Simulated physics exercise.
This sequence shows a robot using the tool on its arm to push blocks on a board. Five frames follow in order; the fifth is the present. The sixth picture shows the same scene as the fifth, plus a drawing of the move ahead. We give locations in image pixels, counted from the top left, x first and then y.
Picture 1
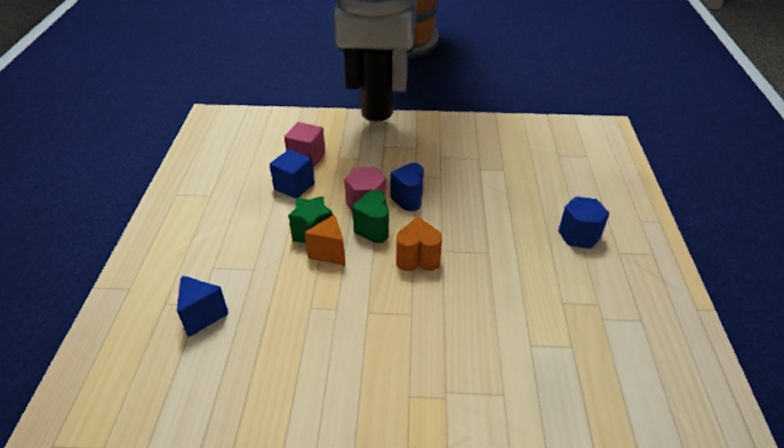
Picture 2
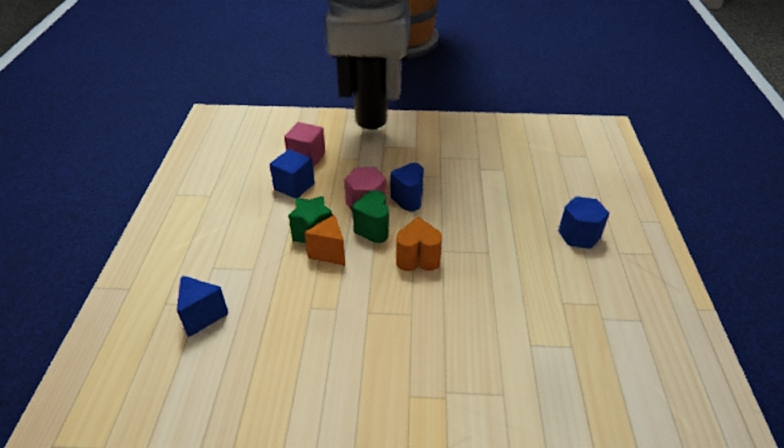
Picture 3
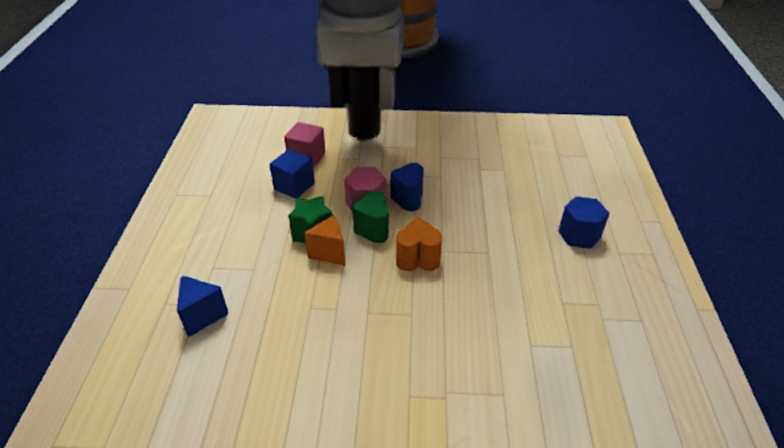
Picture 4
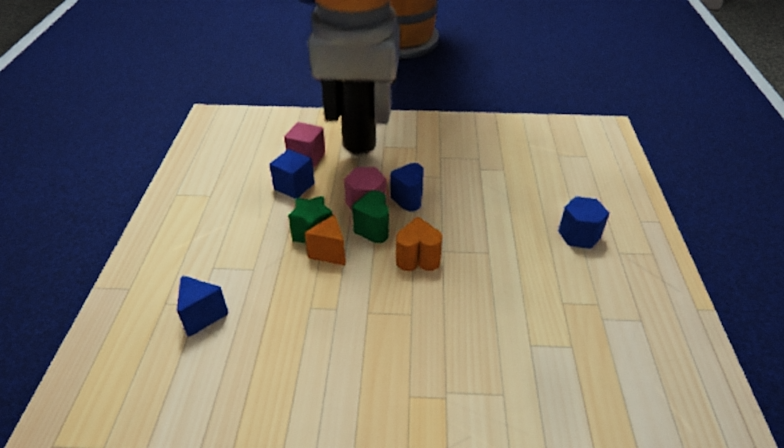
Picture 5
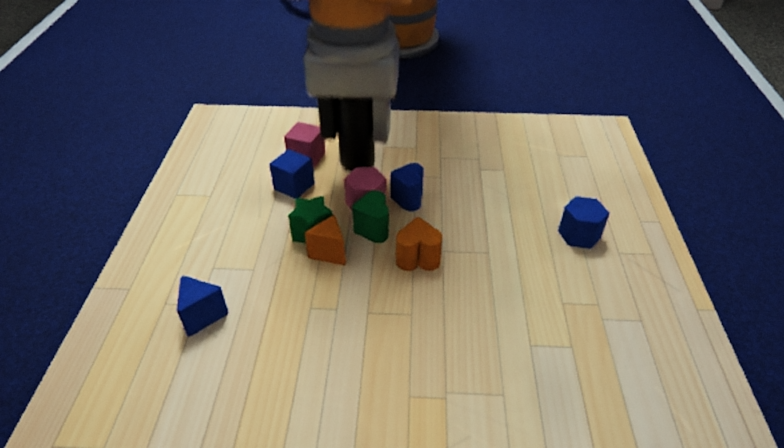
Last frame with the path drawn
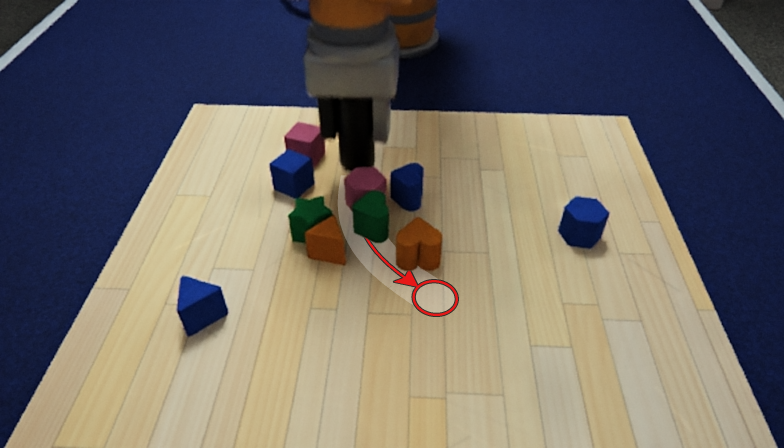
To begin with, a robot arm's dark tool hangs over the far edge of a wooden board scattered with blue, pink, green and orange blocks. The tool then moves steadily nearer and slightly left, ending just behind the pink hexagonal block, while all the blocks stay still.
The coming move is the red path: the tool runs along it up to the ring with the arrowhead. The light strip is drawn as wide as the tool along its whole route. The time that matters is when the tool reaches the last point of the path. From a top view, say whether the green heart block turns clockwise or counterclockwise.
Prediction: Clockwise.
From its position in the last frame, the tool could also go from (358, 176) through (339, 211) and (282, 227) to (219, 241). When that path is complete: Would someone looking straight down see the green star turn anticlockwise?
Short answer: Yes.
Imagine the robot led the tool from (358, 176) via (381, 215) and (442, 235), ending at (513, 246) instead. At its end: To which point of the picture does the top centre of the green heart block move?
Its top centre lands on (382, 255).
The drawn path runs from (358, 176) via (358, 216) and (383, 259), ending at (435, 298).
The first path, step by step. One third of the way, tool at (358, 205); pink hexagonal block at (382, 211), turned 40° anticlockwise; green heart block at (391, 237), turned 35° clockwise; orange heart block at (426, 240), turned 20° anticlockwise.
Two thirds of the way, tool at (383, 247); pink hexagonal block at (412, 256), turned 45° anticlockwise; green heart block at (421, 288), turned 50° clockwise; orange heart block at (452, 255), turned 55° anticlockwise.
At the end, tool at (436, 285); green star not moved; orange three-sided block not moved; pink hexagonal block at (467, 301), turned 30° anticlockwise; green heart block at (442, 327), turned 90° clockwise; orange heart block at (476, 259), turned 80° anticlockwise.
